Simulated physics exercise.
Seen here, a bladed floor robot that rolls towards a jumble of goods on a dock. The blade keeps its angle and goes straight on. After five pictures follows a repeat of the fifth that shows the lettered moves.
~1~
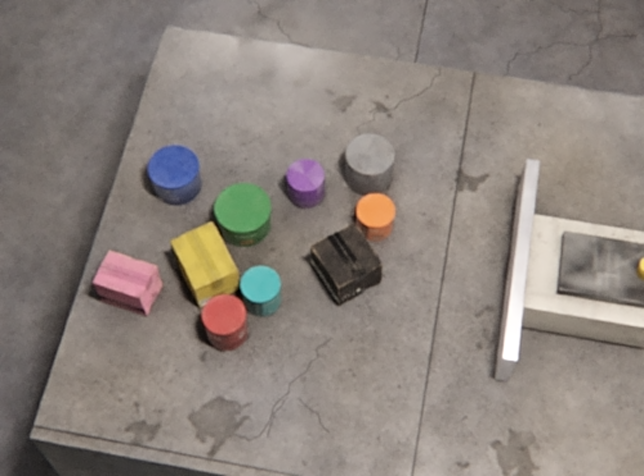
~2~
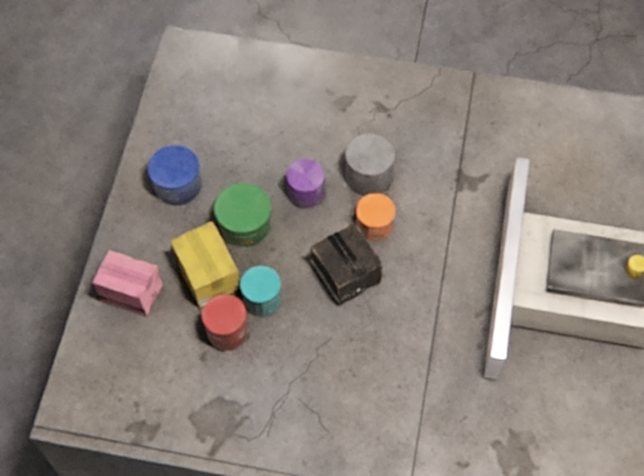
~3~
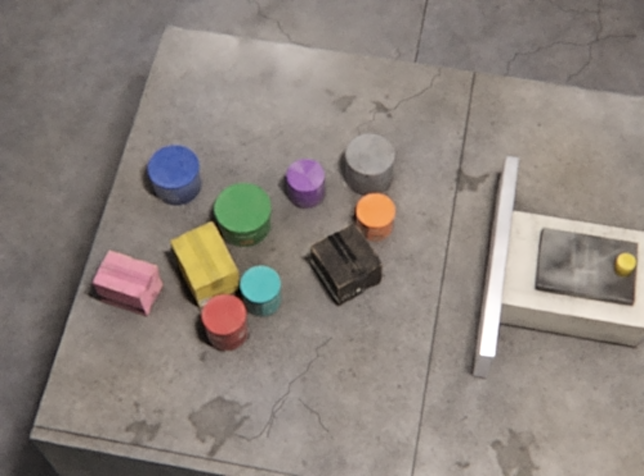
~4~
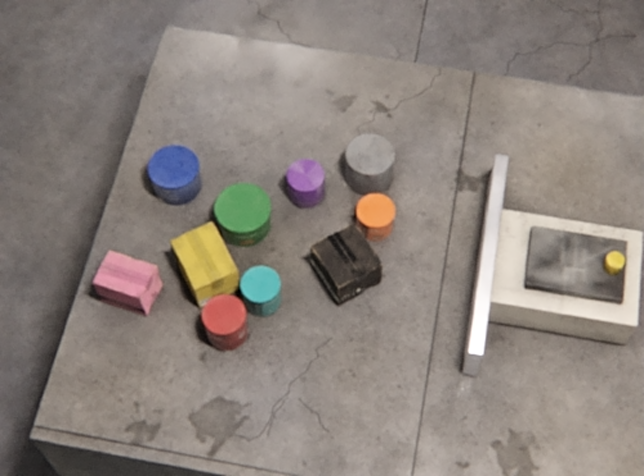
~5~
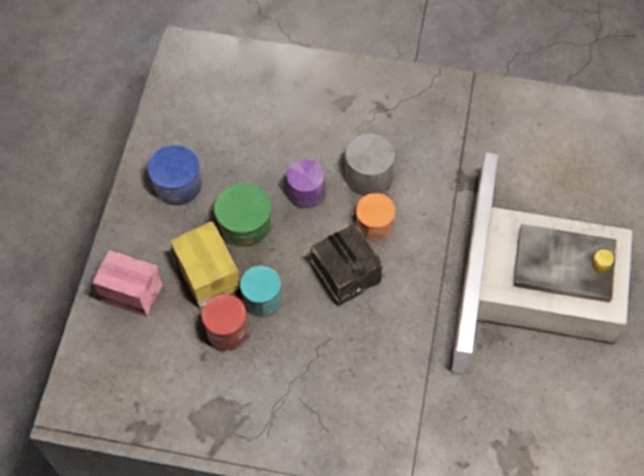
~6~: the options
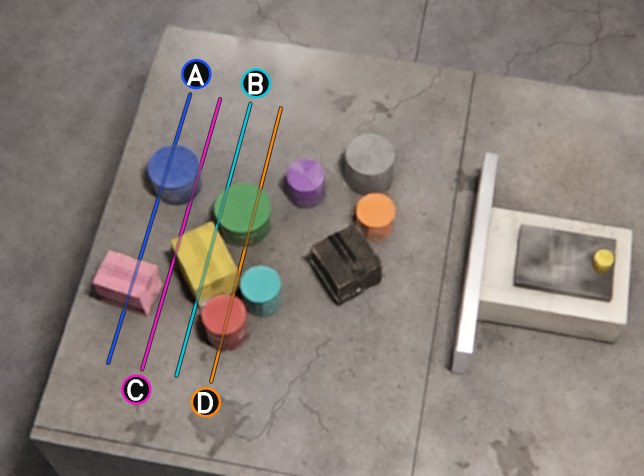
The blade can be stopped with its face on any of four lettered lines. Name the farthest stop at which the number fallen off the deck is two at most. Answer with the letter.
It should halt at C.
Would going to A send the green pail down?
Yes.
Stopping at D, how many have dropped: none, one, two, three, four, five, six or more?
The count is none.
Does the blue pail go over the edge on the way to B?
By then, no.
On the marked copy, A at (152, 220); B at (216, 230); C at (184, 225); D at (248, 236).
With C. Early on, robot (448, 242); grey canister (355, 163); orange pail (351, 214).
Further on, robot (340, 224); pink box (122, 285); blue pail (166, 167).
At the end, robot (258, 211); blue pail over the edge; pink box over the edge; two fallen.
As for the rest, A drops four; B is within the limit but short; D is within the limit but short.
